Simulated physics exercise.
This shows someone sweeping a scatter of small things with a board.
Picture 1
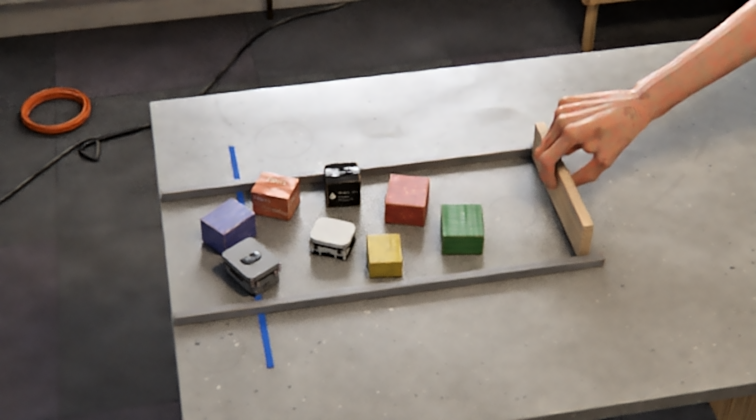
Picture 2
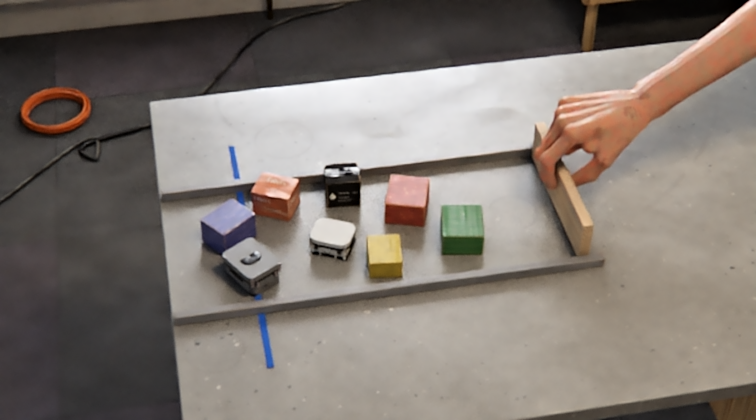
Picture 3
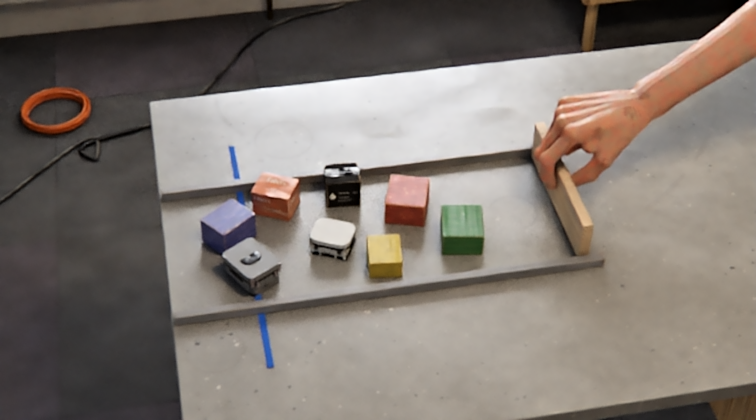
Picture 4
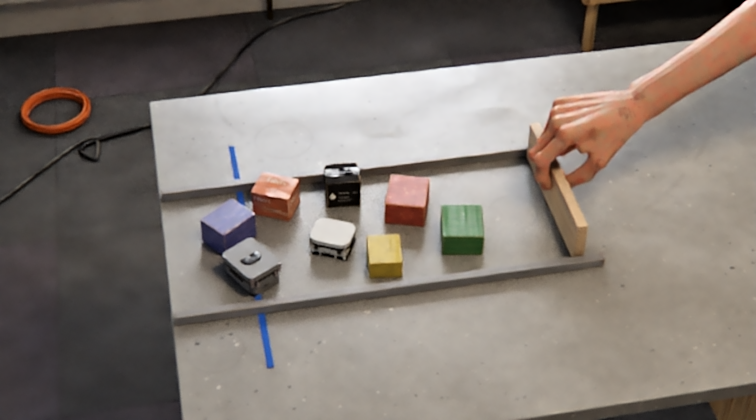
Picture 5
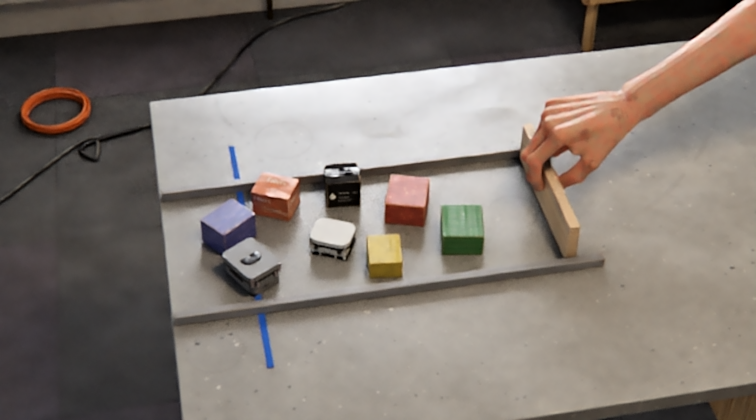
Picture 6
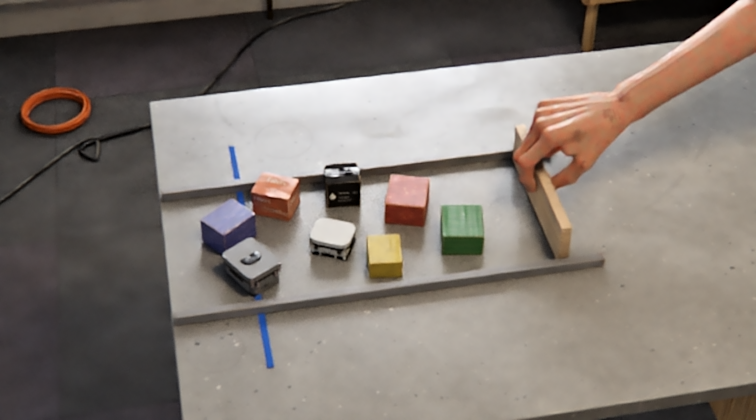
Wooden board held by a hand sliding slightly left along a grey tabletop channel, with scattered coloured blocks and small objects staying still.
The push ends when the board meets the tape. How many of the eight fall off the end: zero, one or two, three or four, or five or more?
In the end the number that fall off is one or two.
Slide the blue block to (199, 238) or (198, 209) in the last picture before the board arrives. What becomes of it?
In that order, it falls; is lost.
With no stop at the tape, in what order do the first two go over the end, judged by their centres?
They are the blue block, the grey case.
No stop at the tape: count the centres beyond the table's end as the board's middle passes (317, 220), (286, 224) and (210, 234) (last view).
In that order 0, 0 and 5.
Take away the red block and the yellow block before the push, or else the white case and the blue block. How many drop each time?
Fallen: 0, and 1 in the other try.
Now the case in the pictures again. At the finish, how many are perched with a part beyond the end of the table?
0 of them.
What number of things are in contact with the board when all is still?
In contact: 3.
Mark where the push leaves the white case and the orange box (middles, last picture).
About (191, 249), and the other about (189, 202).
Soon after, none off yet; blue block at rest near (229, 227); grey case at rest near (251, 268); orange box at rest near (276, 197).
At rest, the number that fall off is one or two; fallen, grey case and blue block.
